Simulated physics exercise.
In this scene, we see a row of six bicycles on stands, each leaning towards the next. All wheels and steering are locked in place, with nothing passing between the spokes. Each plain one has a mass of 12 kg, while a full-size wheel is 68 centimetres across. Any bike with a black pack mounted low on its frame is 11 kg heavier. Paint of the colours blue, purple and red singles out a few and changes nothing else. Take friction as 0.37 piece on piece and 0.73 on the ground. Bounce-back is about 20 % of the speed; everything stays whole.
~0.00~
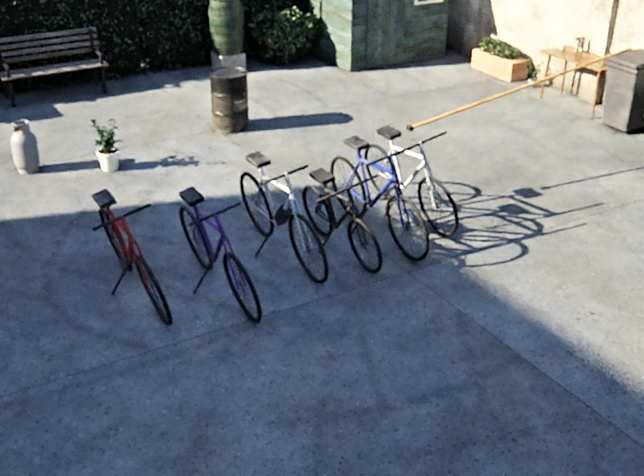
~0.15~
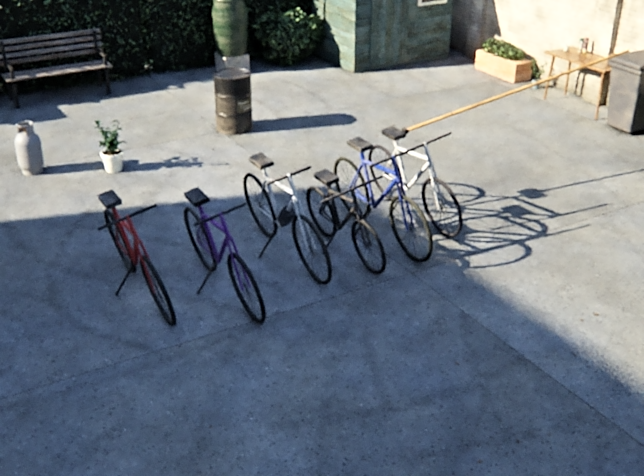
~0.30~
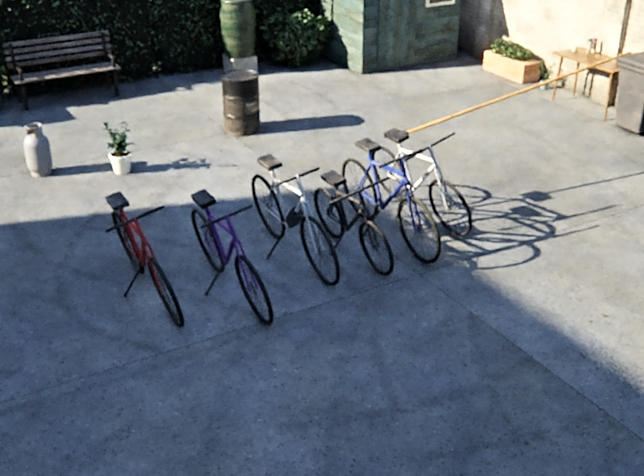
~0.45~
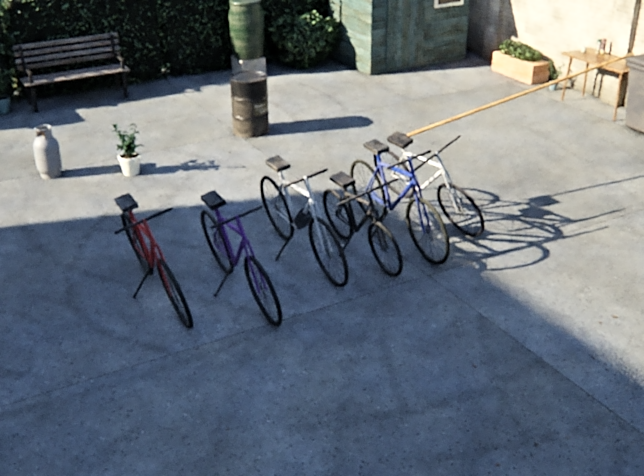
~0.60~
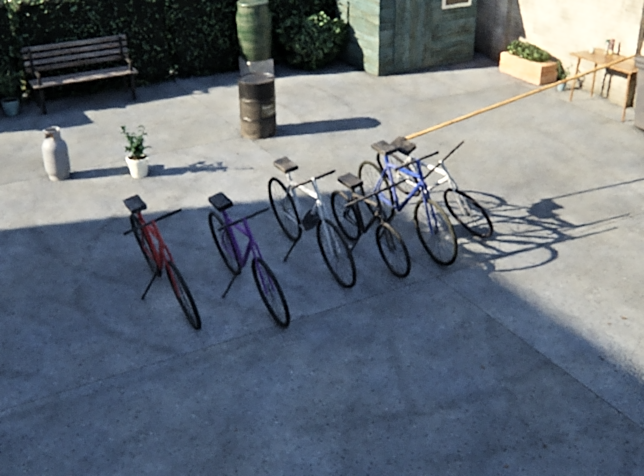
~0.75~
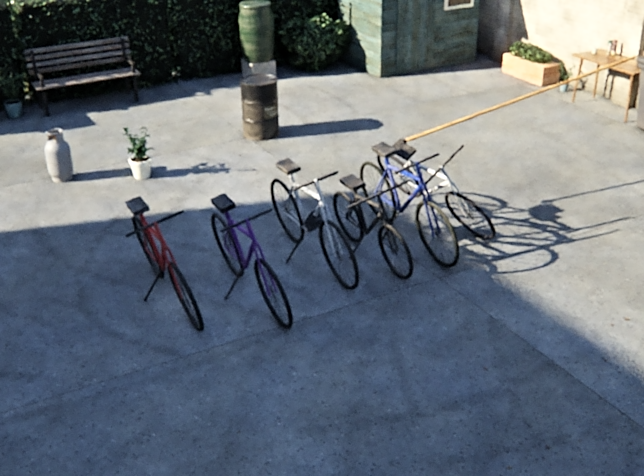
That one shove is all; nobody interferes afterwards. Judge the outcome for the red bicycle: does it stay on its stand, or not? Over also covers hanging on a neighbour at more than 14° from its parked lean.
I'd say it goes.
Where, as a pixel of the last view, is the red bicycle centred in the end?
About (99, 298) in the last picture.
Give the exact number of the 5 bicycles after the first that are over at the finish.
5 in total.
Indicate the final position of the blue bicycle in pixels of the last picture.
Look near (370, 255) in the final frame.
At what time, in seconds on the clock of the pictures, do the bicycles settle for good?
At around 4.5 s.
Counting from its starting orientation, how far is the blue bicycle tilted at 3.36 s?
Around 80° from its start.
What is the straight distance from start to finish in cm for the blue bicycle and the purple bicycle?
Displacement in cm - blue: 90; purple: 60.
After 2.16 s, 2 of the 5 other bicycles over; red bicycle unmoved; blue bicycle 40° from how it stood.
After 3.36 s, 4 of the 5 other bicycles over; red bicycle 9° from how it stood; blue bicycle lying flat.
In the end (4.6 s), 5 of the 5 other bicycles over; red bicycle lying flat; blue bicycle lying flat; purple bicycle 73° from how it stood. Not one is left standing. From the last view, middles, red bicycle near (99, 298), blue bicycle near (370, 255).
